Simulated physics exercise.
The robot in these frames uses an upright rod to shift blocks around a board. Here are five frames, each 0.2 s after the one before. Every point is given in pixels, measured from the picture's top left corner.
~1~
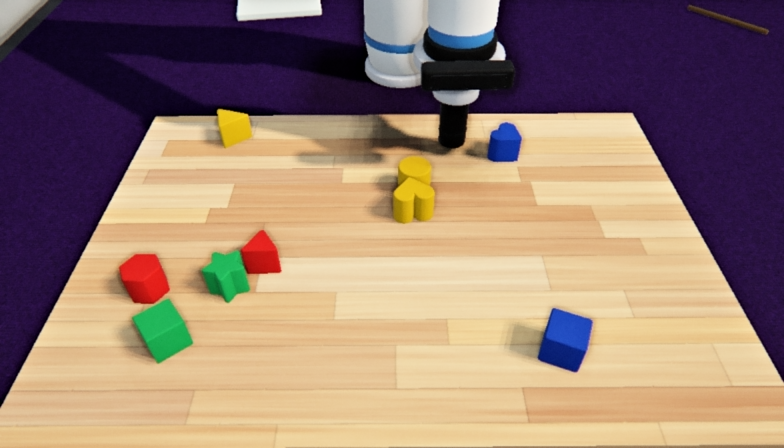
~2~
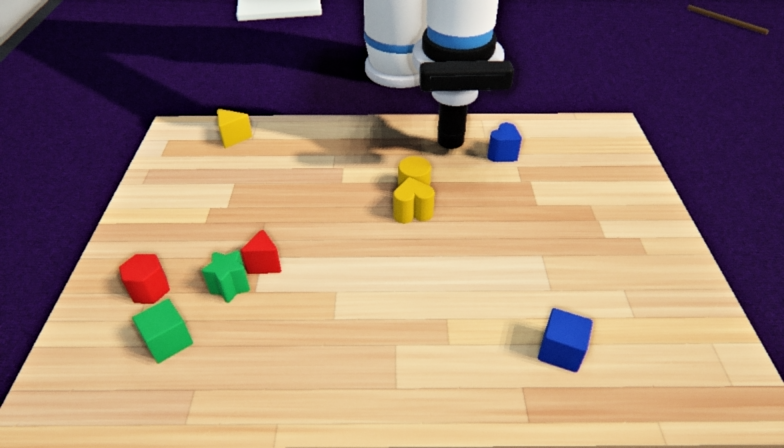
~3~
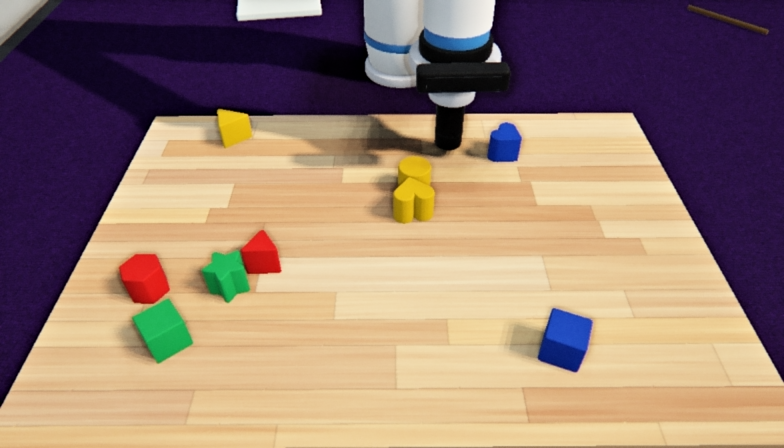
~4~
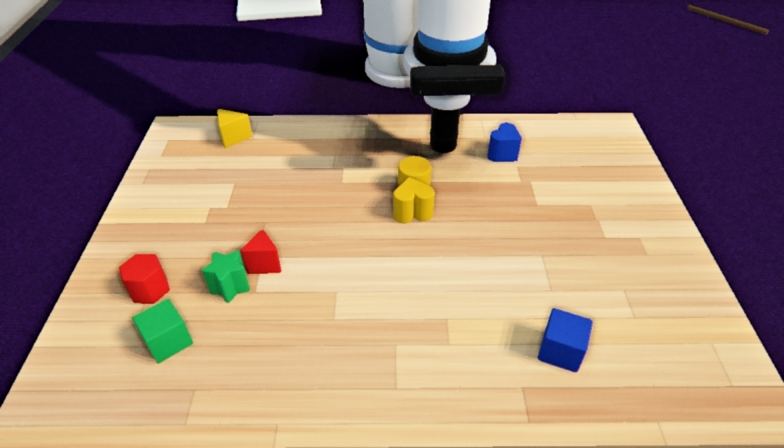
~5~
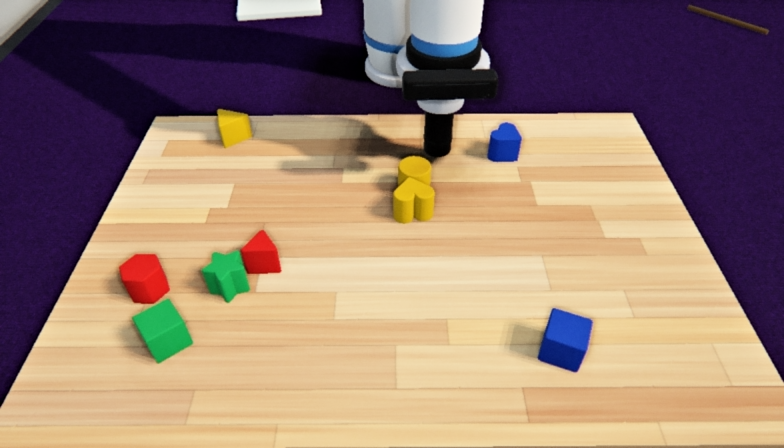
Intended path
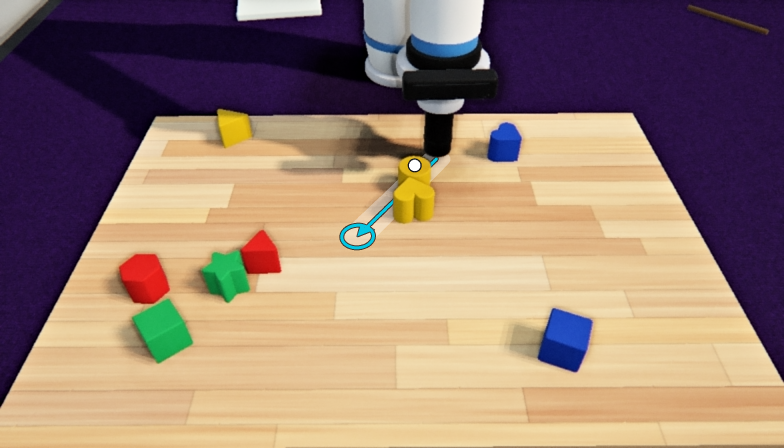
The robot's black rod shifts slightly left behind the yellow blocks, while every block stays still.
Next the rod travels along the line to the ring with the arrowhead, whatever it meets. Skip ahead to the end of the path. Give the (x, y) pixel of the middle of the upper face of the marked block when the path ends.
Near (347, 237).
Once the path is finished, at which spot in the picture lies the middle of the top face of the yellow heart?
Its top centre is at about (410, 208).
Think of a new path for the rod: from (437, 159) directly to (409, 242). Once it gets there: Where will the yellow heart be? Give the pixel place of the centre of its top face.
Answer: (378, 229).
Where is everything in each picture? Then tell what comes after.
The first picture shows rod's lower end (452, 142); yellow heart (413, 189); yellow disc (415, 165); blue heart (506, 132).
The second picture shows rod (451, 142); blocks still.
The third picture shows rod (448, 143); blocks still.
The fourth picture shows rod (443, 146); blocks still.
The fifth picture shows rod (437, 150); yellow heart (413, 189); yellow disc (415, 165); blue heart (506, 132).
Drawn move, from (437, 159) directly to (358, 236); the dot is on the yellow disc.
The first path, step by step. One third of the way, rod (413, 174); yellow heart (411, 198), turned 45° anticlockwise; yellow disc (400, 178).
Two thirds of the way, rod (386, 200); yellow heart (410, 208), turned 85° anticlockwise; yellow disc (371, 205).
At the end, rod (357, 227); yellow heart (410, 208), turned 85° anticlockwise; yellow disc (347, 237); blue heart still.
